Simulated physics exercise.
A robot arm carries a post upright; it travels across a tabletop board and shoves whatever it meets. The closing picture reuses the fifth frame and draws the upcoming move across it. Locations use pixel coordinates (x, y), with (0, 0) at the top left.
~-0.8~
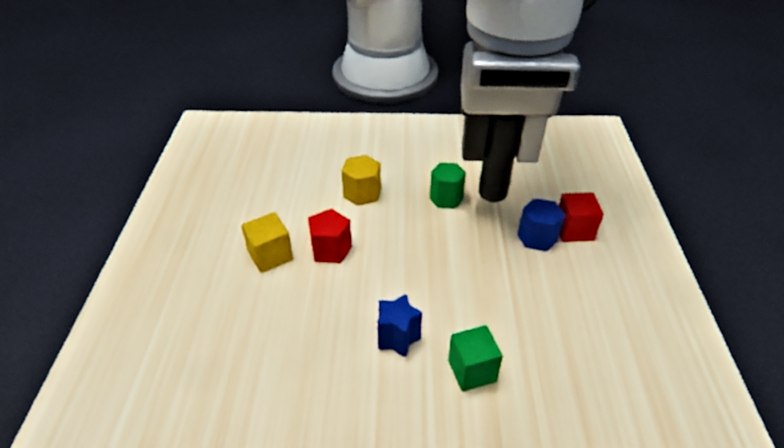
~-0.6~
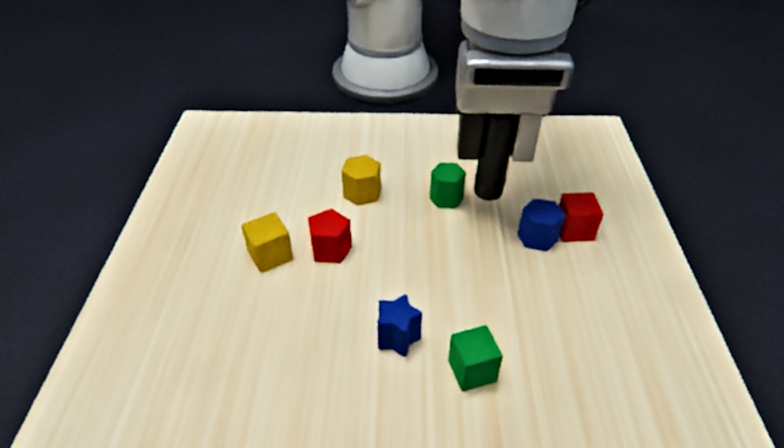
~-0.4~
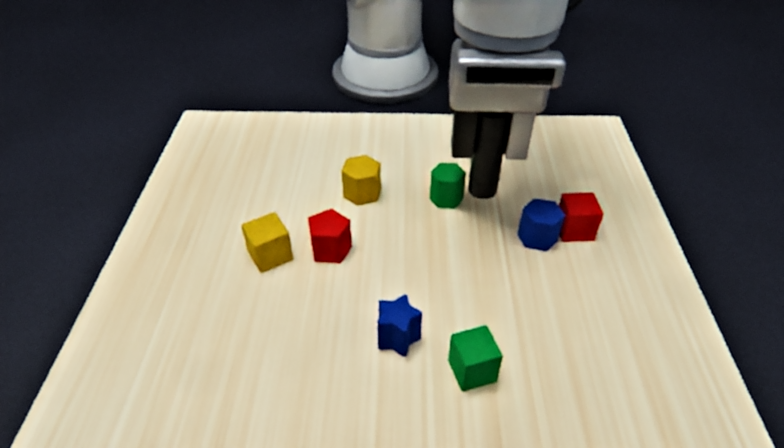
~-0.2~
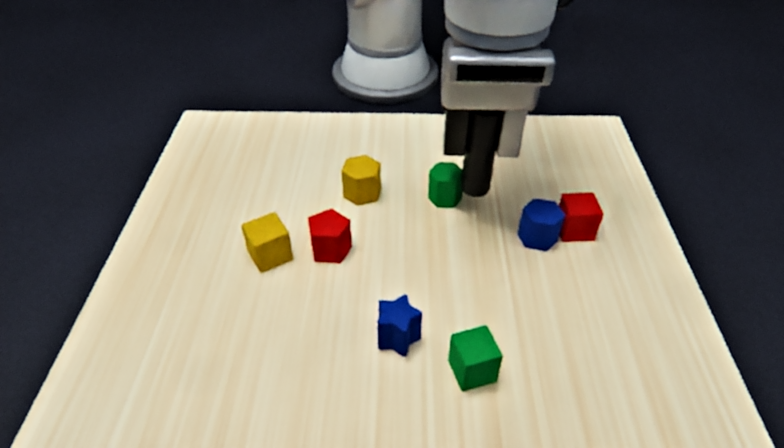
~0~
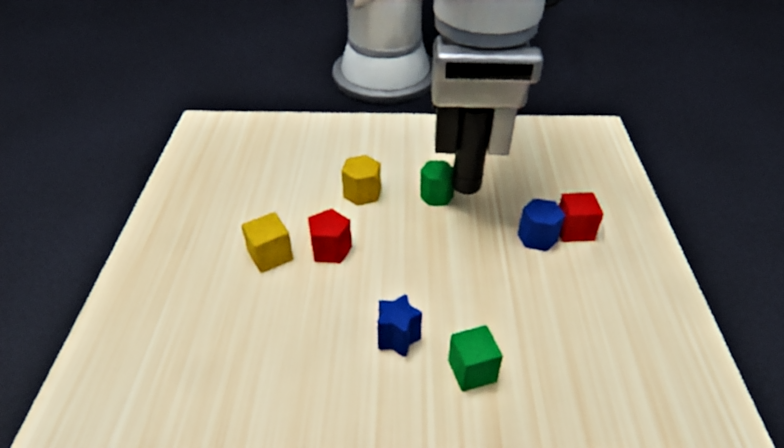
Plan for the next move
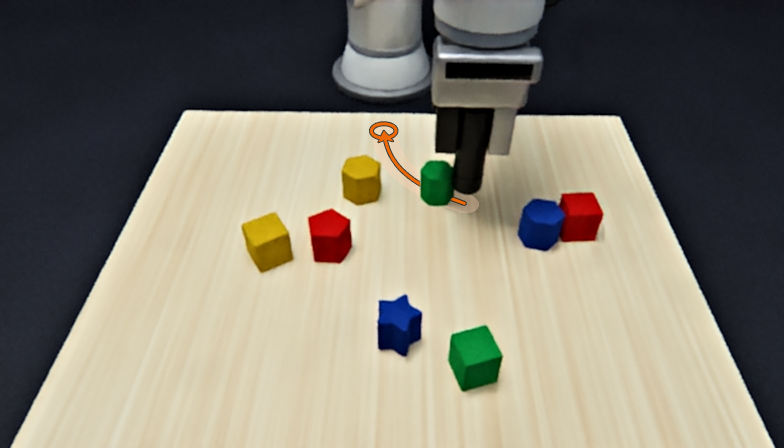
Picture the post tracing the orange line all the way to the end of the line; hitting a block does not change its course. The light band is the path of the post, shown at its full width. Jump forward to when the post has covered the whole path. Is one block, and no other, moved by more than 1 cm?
I'd say no.
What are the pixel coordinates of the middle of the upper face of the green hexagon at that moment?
The top centre is at (368, 143).
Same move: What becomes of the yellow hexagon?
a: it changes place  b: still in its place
a (it changes place)
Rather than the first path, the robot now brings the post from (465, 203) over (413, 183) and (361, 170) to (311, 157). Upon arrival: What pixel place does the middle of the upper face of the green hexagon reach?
The green hexagon ends near (281, 128).
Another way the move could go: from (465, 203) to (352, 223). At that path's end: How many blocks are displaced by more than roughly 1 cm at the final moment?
Going by the path, one of them shifts by more than about 1 cm.
The line goes from (465, 203) over (420, 184) and (392, 158) to (384, 131).
What follows on the original path. One third of the way, post (421, 167); yellow hexagon (357, 166); green hexagon (391, 156), turned 40° anticlockwise.
Two thirds of the way, post (392, 141); yellow hexagon (348, 164), turned 35° anticlockwise; green hexagon (368, 143), turned 90° anticlockwise.
At the end, post (384, 114); yellow hexagon (348, 164), turned 35° anticlockwise; green hexagon (368, 143), turned 90° anticlockwise; blue hexagon unmoved.
